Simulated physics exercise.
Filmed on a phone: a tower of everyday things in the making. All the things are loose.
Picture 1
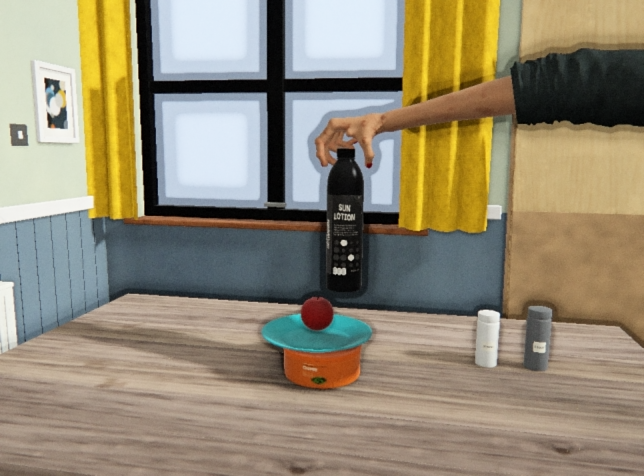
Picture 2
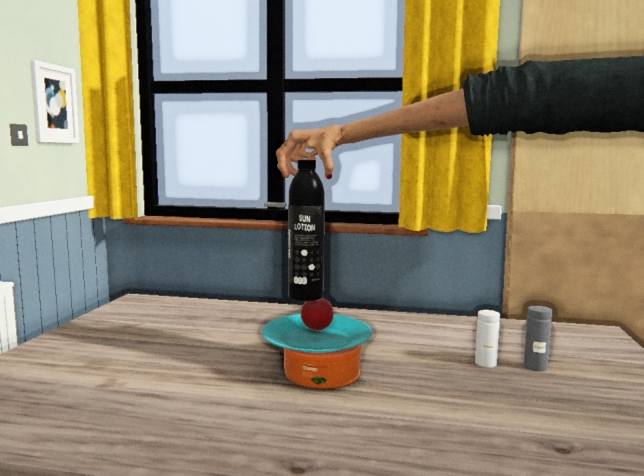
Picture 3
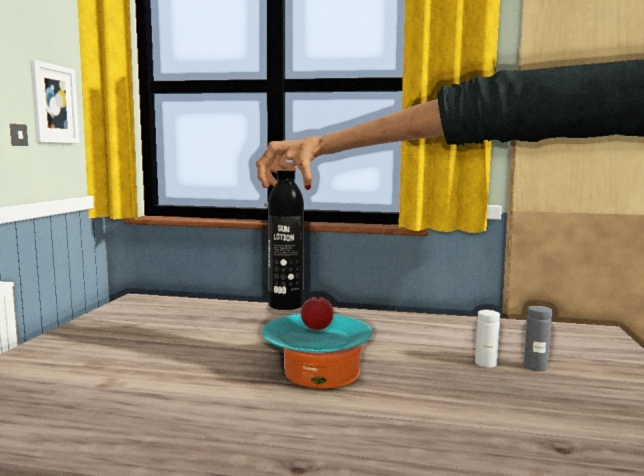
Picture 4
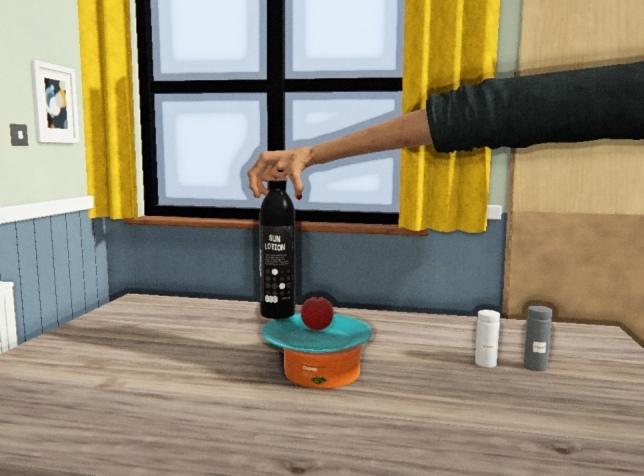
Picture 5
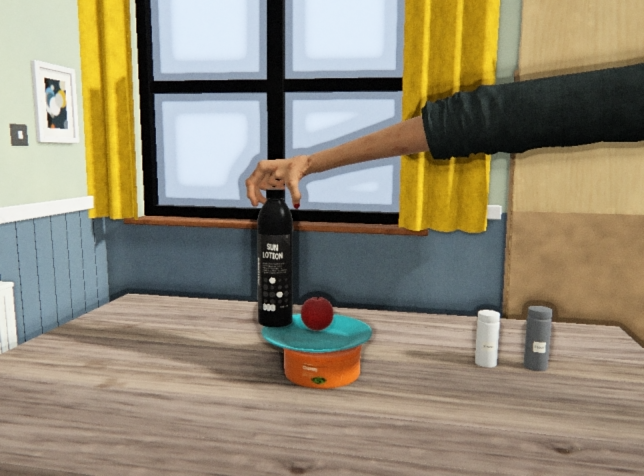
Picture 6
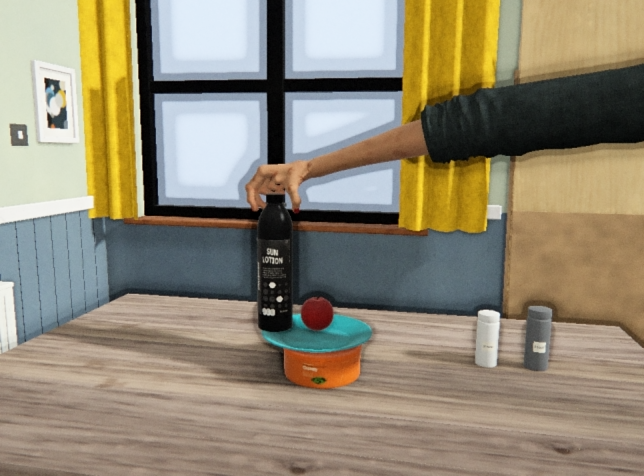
A hand and dark-sleeved arm reach in from the right over a wooden table, seen from the front by a still camera, with a window and yellow curtains behind. A red apple sits on a turquoise plate atop an orange tub, with white and grey shakers to the right. The hand carries a black bottle leftward and down, setting it beside the apple and keeping hold.
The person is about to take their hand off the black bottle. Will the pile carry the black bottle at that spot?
In the end the pile stays up.
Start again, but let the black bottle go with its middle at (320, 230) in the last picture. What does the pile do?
Then it comes apart.
Then, 0.20 s on from there, no change.
Then, 0.50 s on from there, black bottle resting near (275, 262).
In the end, all 6 unmoved. At the end, from the last picture's camera, black bottle near (275, 262). The pile holds.
